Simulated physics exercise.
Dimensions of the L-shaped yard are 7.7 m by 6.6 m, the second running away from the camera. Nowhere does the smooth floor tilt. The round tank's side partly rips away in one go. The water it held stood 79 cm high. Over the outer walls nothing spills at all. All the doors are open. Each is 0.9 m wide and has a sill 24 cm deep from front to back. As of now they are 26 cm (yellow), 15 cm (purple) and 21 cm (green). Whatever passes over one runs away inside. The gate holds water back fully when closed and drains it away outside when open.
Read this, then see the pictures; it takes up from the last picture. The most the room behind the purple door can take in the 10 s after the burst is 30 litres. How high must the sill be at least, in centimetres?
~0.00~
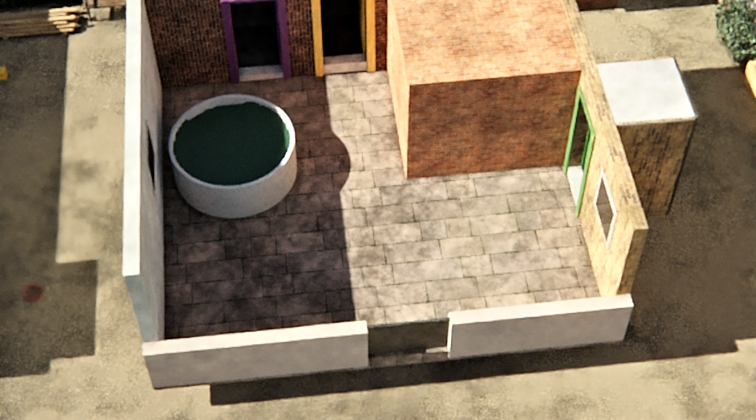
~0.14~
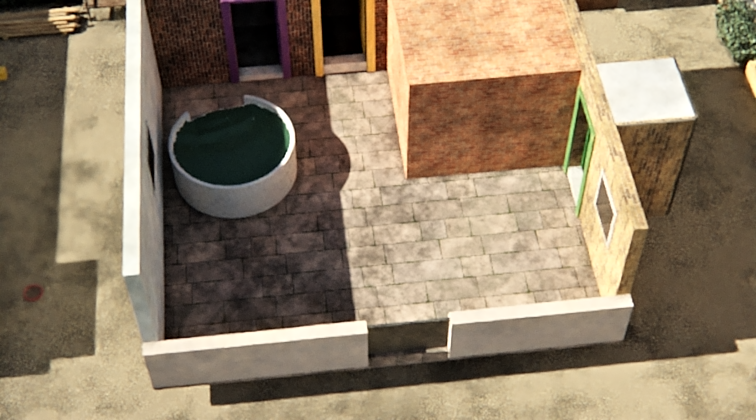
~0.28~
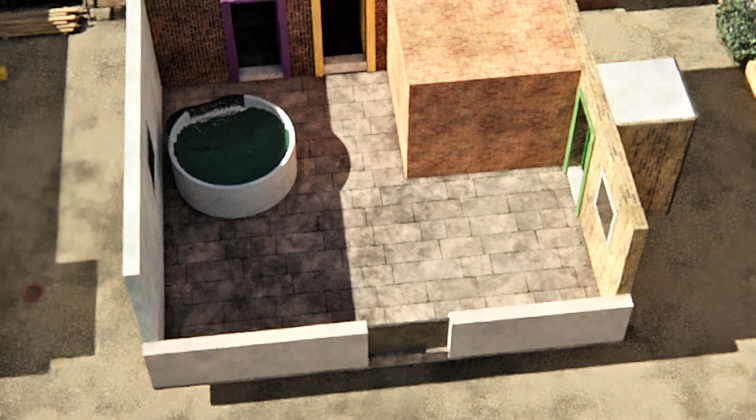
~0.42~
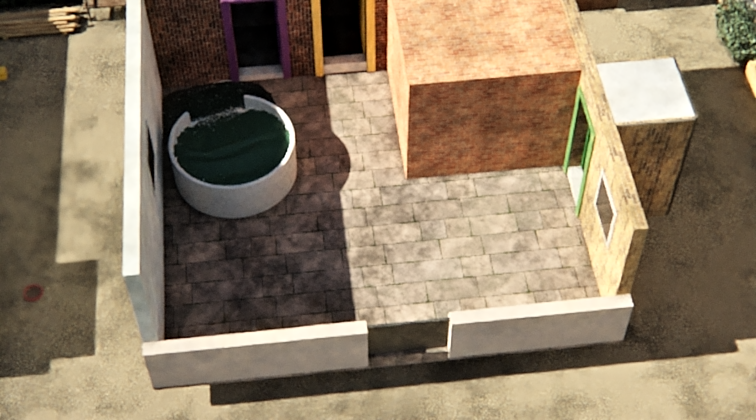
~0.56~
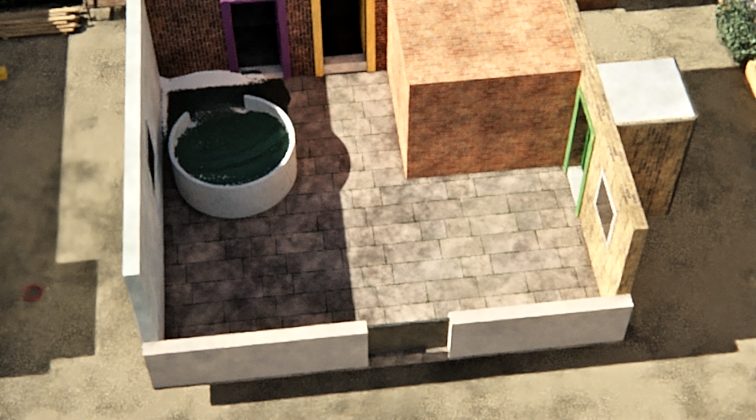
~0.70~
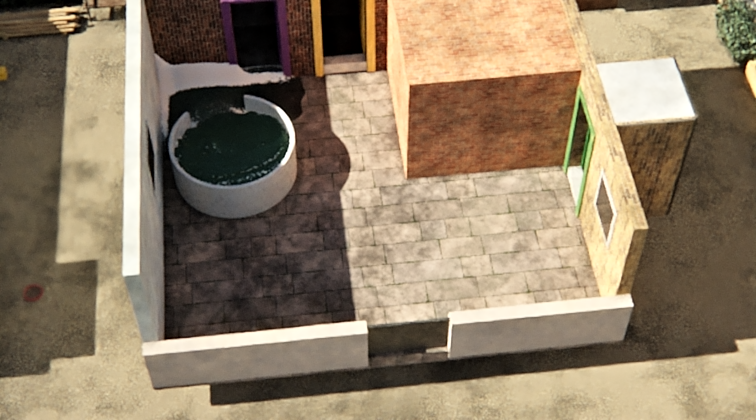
About 27 cm.
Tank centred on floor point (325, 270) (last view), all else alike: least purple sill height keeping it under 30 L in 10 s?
It must be around 22 cm tall.
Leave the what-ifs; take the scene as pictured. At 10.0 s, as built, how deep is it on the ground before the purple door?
10.0 cm.
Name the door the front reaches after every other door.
The green door comes last.
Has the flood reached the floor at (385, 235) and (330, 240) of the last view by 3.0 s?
Untouched, untouched.
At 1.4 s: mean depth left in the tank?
Around 50 cm on average.
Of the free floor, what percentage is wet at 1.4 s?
The wet part is about 10 per cent.
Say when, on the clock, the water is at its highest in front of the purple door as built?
About 1.4 seconds.
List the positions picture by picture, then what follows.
In the first frame, still water, 79 cm deep, in the round tank at (232, 143); the purple door at (258, 44) is dry.
In the second frame, the gap is on the far side, the front 0.3 m out at a hidden place; the back of the round tank holds 79 cm.
In the third frame, the gap is on the far side, the front 0.8 m out at (178, 114); the back of the round tank holds 79 cm.
In the fourth frame, the front is at (175, 95), 1.3 m from the gap on the far side; 2.5 m2 of floor is wet, 79 cm left at the back.
In the fifth frame, the front is at (163, 90), 1.6 m from the gap on the far side; 3.1 m2 of floor is wet, 75 cm left at the back.
In the sixth frame, the front is at (295, 78), 1.6 m from the gap on the far side; 3.4 m2 of floor is wet, 67 cm left at the back; water is at the purple door at (258, 44).
After 1.4 s water covers 10 % of the floor, deepest (61 cm) near (172, 91); 29 cm at the purple door, 23 litres in over its 15 cm sill.
After 3.0 s water covers 35 % of the floor, deepest (42 cm) near (163, 138); 24 cm at the purple door, 112 litres in over its 15 cm sill.
After 10.0 s water covers 90 % of the floor, deepest (14 cm) near (164, 240); 10 cm at the purple door, 159 litres in over its 15 cm sill.
At the purple door as built, the water arrived by 0.6 s and peaked near 29 cm at 1.4 s.
With a sill of 23.5 cm, 54 litres would have come in within the 10 s; with 31.5 cm, 13 litres. So under 30 litres takes about 27 cm.
